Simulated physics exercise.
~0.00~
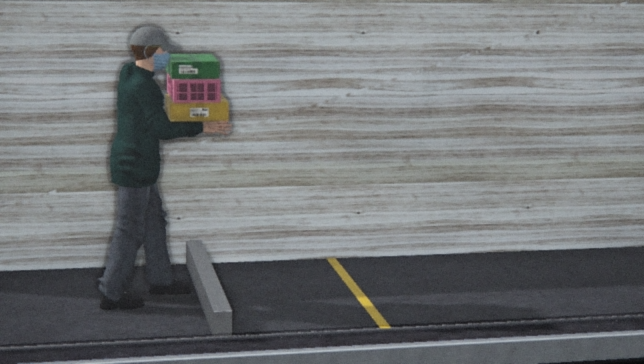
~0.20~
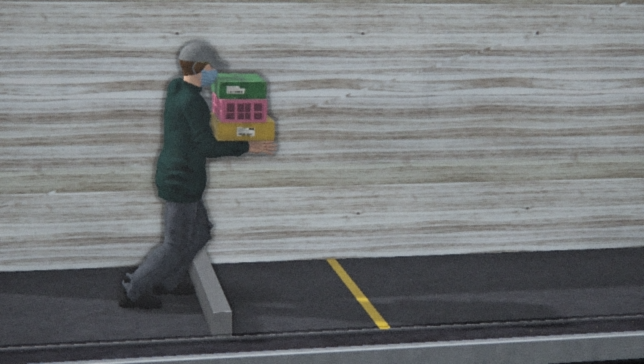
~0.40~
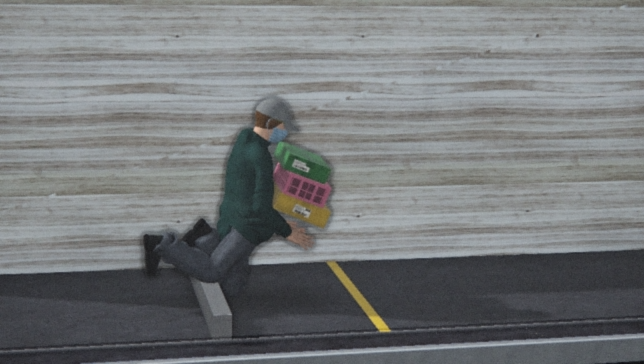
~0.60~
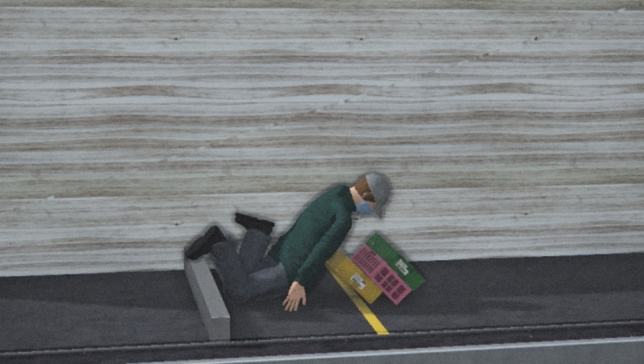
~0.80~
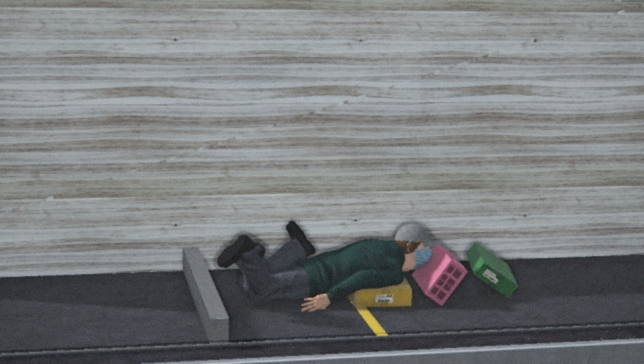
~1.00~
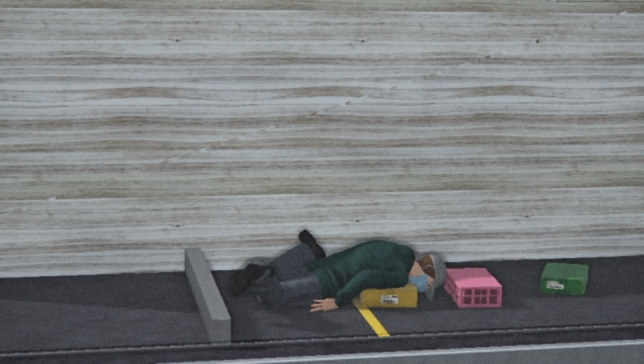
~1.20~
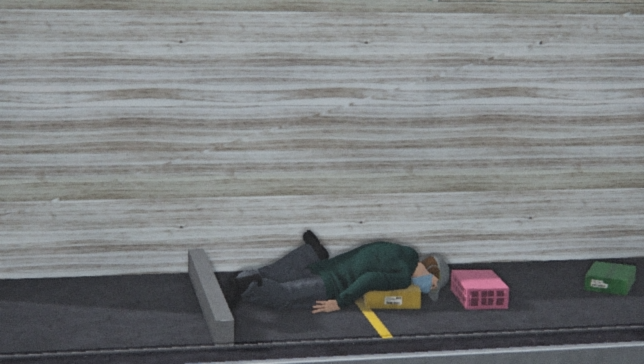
On dark pavement beside a pale streaked wall, a masked porter in a cap carries three stacked boxes rightward, pitches forward over a low rail and falls, ending face down against the yellow parcel, with the pink crate and green carton scattered beyond the yellow line.
